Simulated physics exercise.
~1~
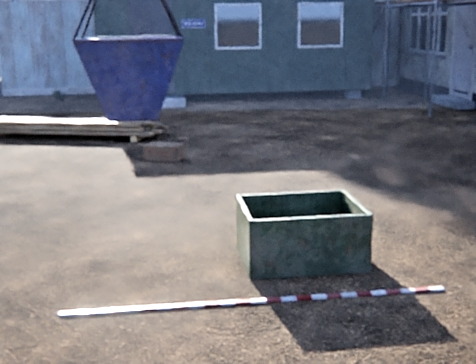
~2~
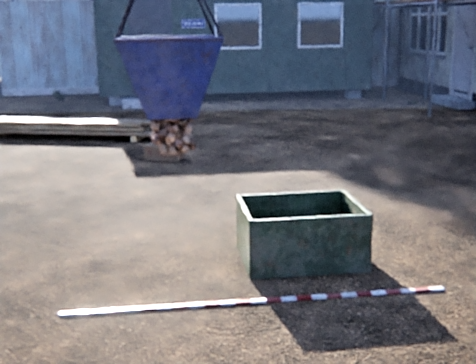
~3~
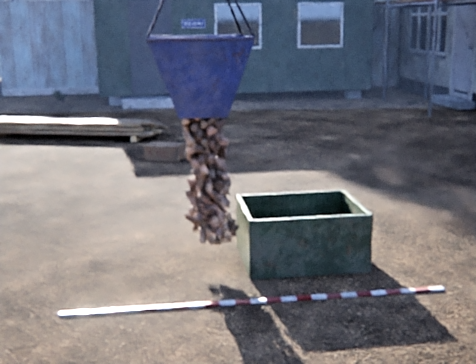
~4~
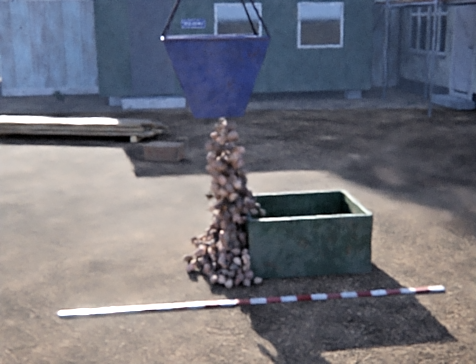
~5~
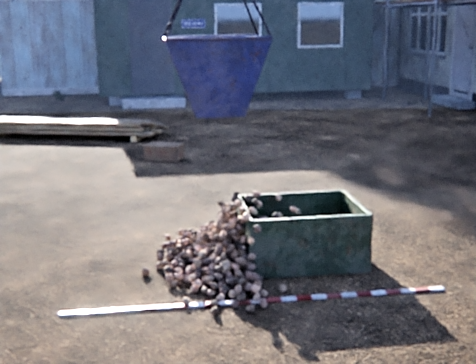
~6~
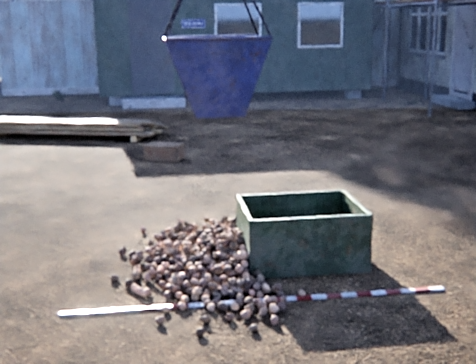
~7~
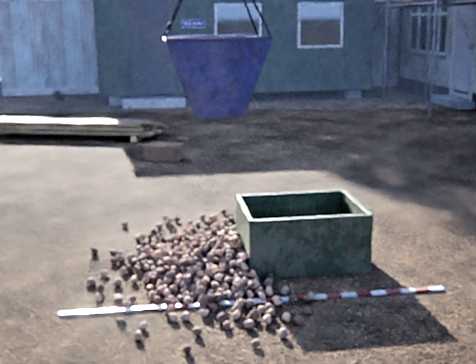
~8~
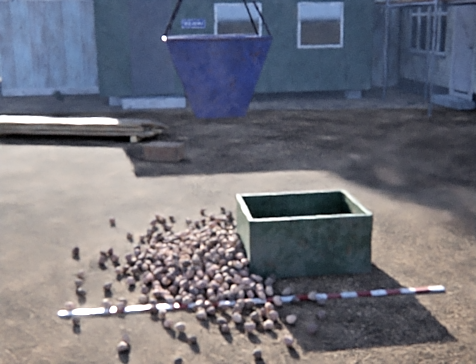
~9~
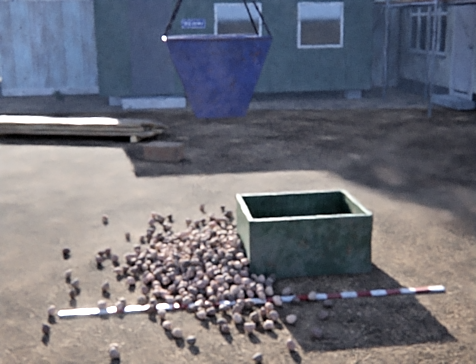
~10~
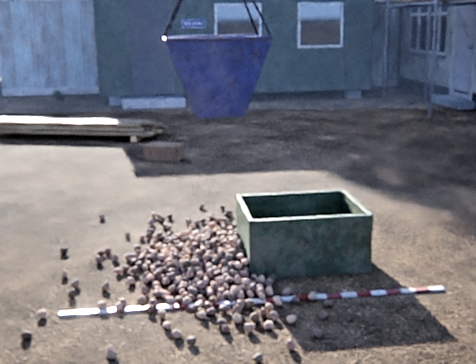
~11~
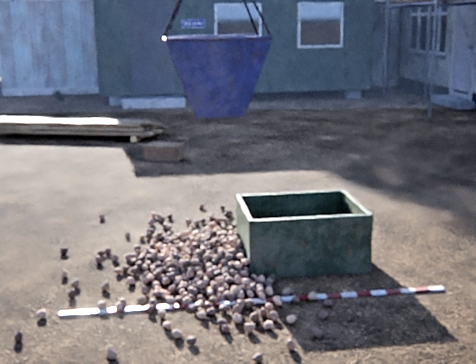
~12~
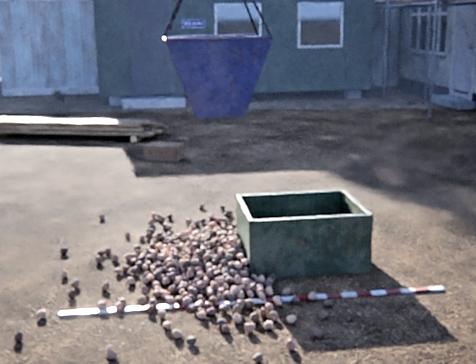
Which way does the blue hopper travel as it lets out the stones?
The blue hopper travels to the right, towards the green bin, before it stops and hangs still.
